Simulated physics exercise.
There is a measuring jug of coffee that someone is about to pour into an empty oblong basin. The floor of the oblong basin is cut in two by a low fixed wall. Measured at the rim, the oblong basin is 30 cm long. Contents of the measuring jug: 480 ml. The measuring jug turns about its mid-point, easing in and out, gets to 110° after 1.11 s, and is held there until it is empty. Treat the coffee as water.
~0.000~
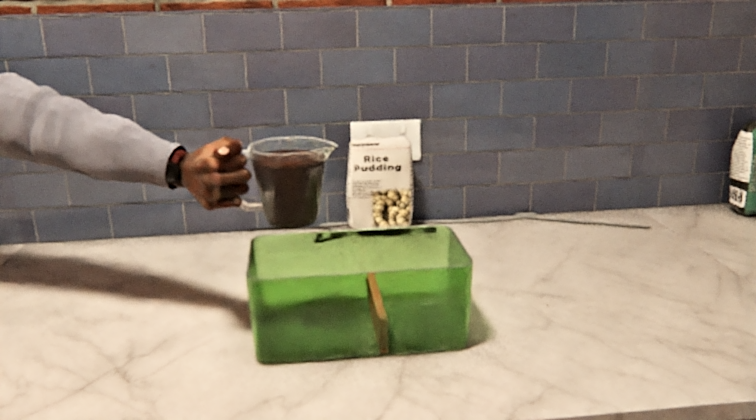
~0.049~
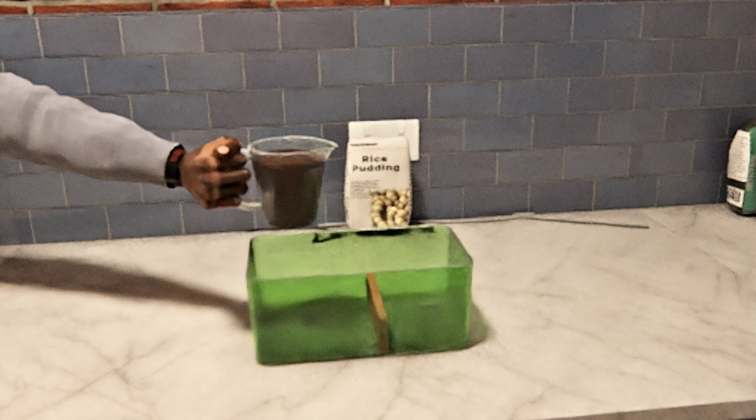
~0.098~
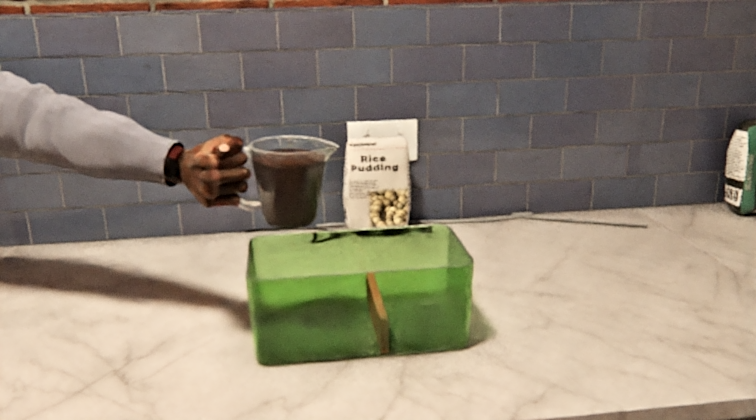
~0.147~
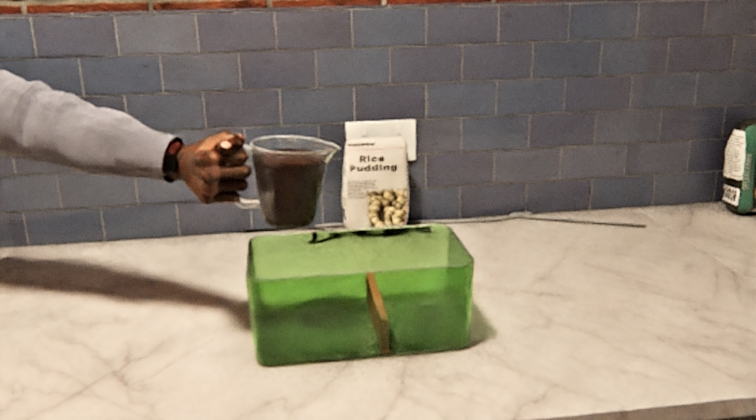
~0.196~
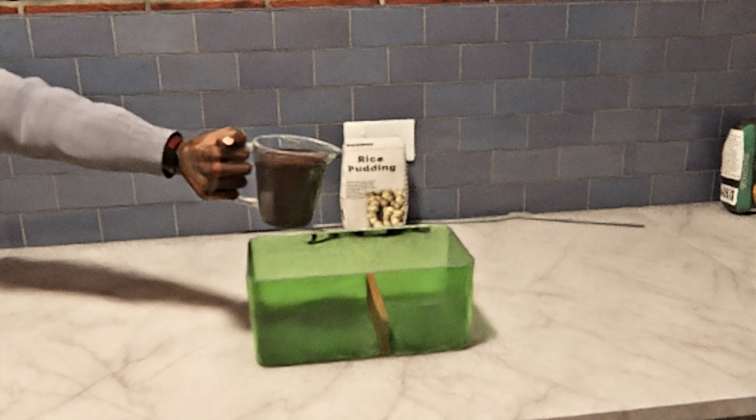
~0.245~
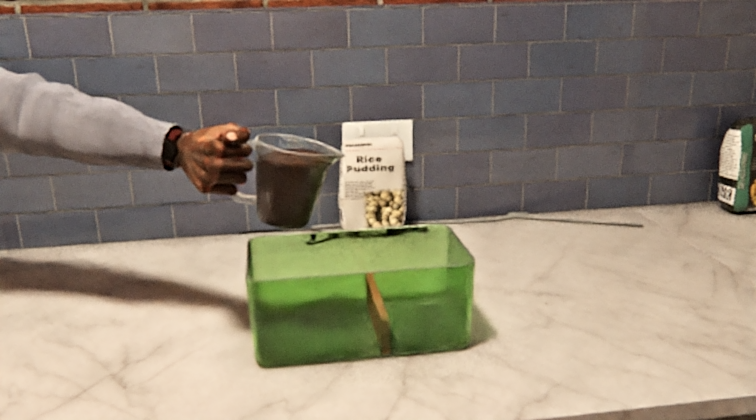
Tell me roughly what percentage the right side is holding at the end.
At the end it holds about 57 per cent.
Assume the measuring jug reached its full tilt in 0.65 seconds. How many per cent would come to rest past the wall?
That would be about 35 in a hundred, I'd say.
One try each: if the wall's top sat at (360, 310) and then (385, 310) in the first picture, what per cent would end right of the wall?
In turn about 85 and 50 per cent.
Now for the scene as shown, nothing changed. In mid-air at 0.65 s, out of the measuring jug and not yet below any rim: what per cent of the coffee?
18 %.
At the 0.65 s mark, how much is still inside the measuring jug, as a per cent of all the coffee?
About 68 per cent.
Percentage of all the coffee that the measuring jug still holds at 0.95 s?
10 in a hundred, give or take.
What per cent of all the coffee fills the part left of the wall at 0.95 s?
Around 26 in a hundred.
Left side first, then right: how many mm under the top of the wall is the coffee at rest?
I'd say some 44 mm on the left and some 38 mm on the right.
By 0.65 s the tilt is 70° and 68 per cent is still to pour, 0 is left of the wall and 13 right of it.
By 0.95 s the tilt is 105° and 11 per cent is still to pour, 26 is left of the wall and 54 right of it.
By 1.27 s the tilt is 110° and 0 per cent is still to pour, 43 is left of the wall and 57 right of it.
By 1.61 s the tilt is 110° and 0 per cent is still to pour, 43 is left of the wall and 57 right of it.
At rest 43 per cent lies left of the wall, 57 right of it and 1 outside.
